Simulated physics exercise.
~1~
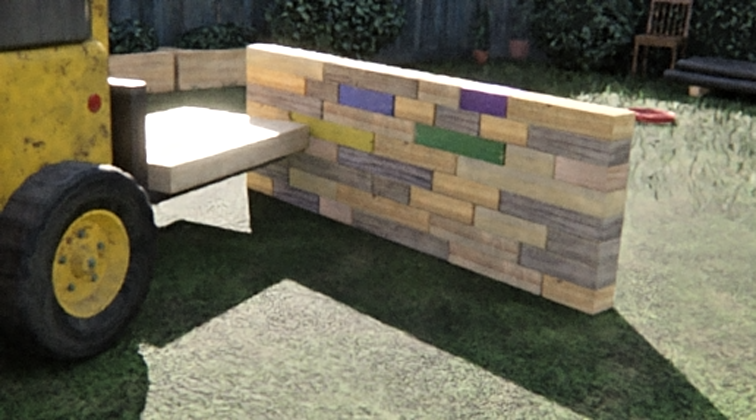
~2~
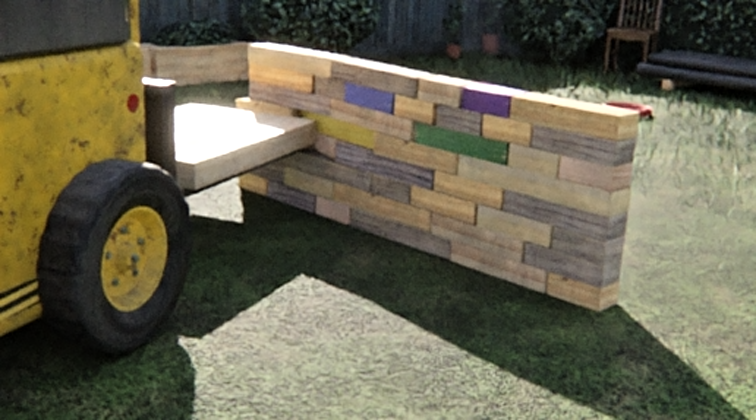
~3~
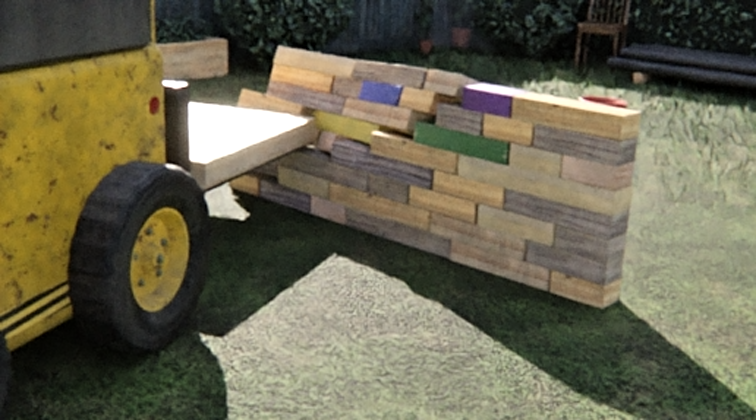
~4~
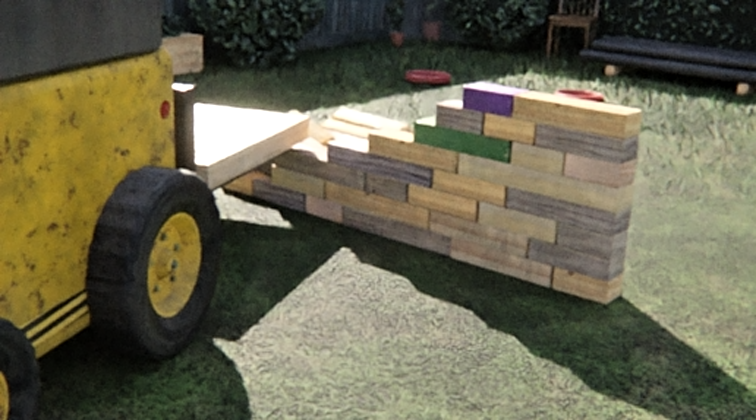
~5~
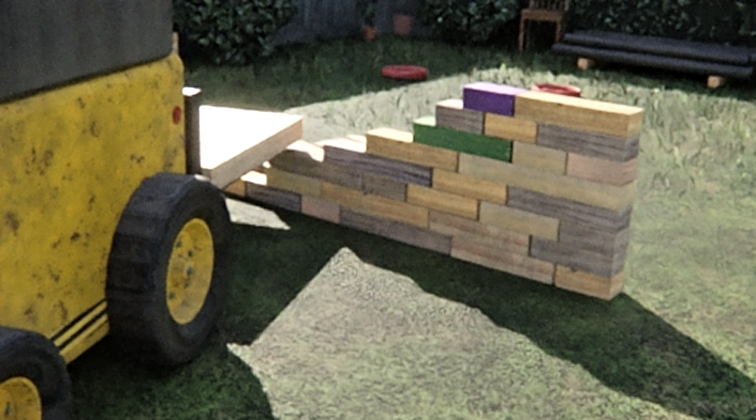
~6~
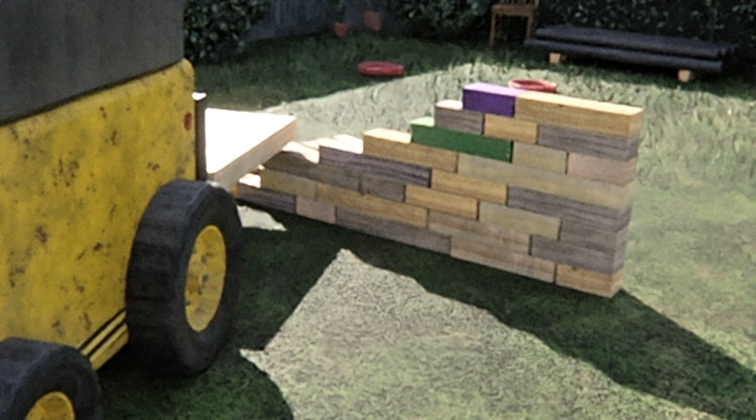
In a grassy yard, a yellow machine pushed a pale slab at an angle into a loosely stacked wall of wooden blocks, and the upper left part tipped back and fell away, leaving a stepped slope while the green and purple blocks stayed put.
